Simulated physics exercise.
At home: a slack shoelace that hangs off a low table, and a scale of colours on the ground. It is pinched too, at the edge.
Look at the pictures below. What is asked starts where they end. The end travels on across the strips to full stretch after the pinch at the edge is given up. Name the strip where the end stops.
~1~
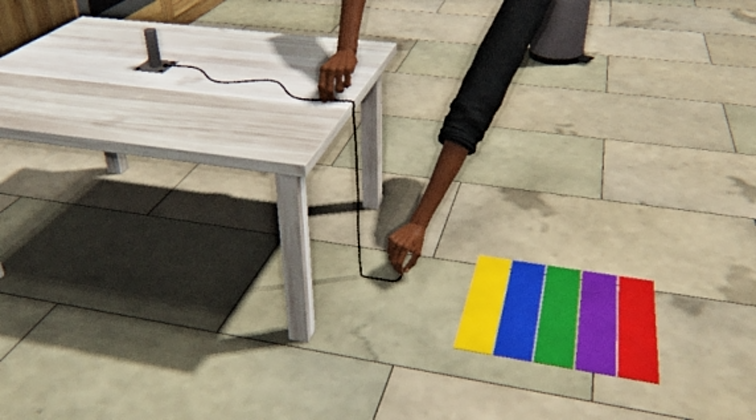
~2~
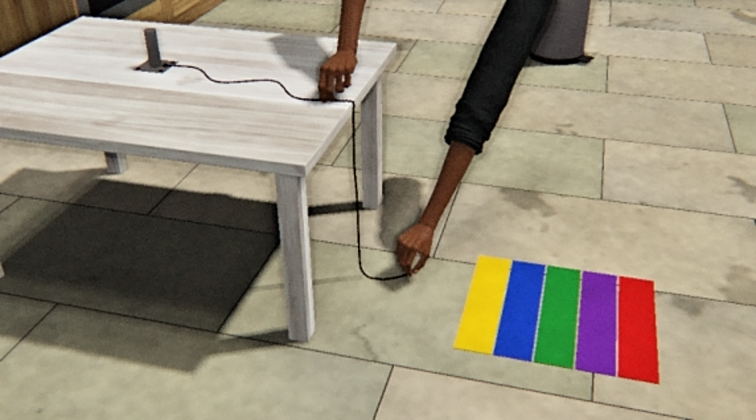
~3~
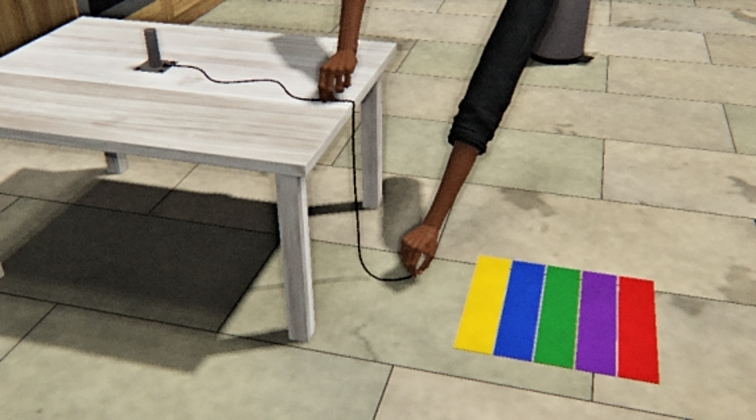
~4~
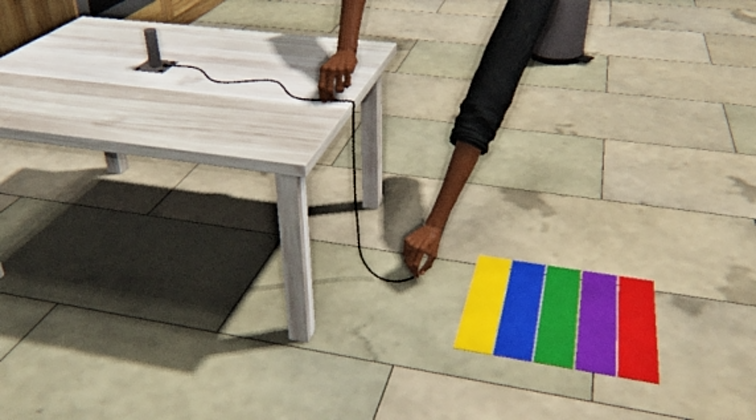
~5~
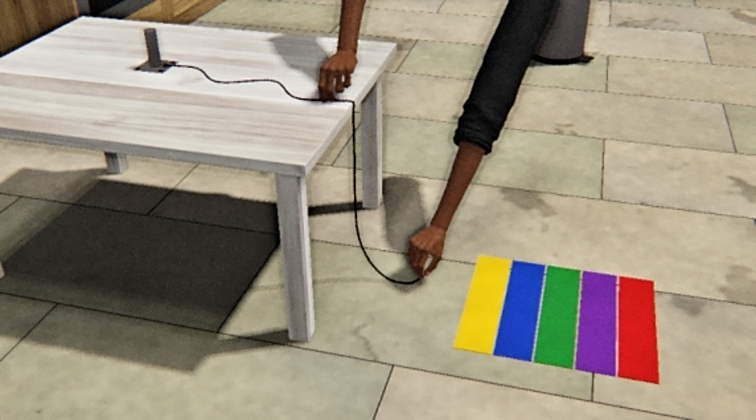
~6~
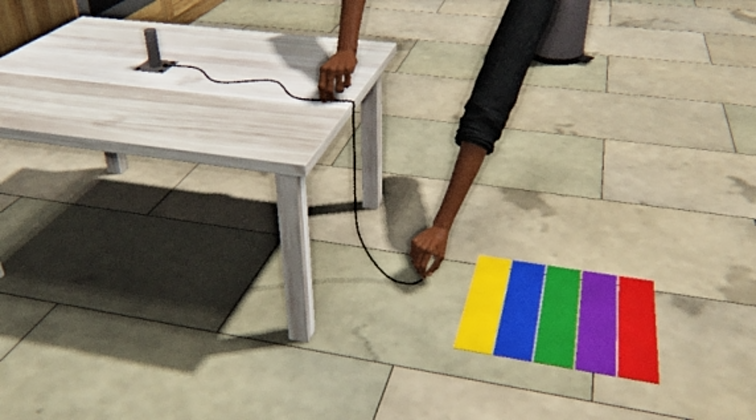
Green.
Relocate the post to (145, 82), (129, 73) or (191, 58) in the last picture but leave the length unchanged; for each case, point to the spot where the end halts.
Around (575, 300), (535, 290) and (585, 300).
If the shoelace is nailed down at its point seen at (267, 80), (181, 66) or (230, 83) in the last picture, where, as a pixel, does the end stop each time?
Readings in order - (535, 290), (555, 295), (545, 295).
Soon after, end near (483, 284); over yellow.
After that, end near (530, 291); over blue.
At the stop, end near (558, 295); over green. It gets as far as the green strip.
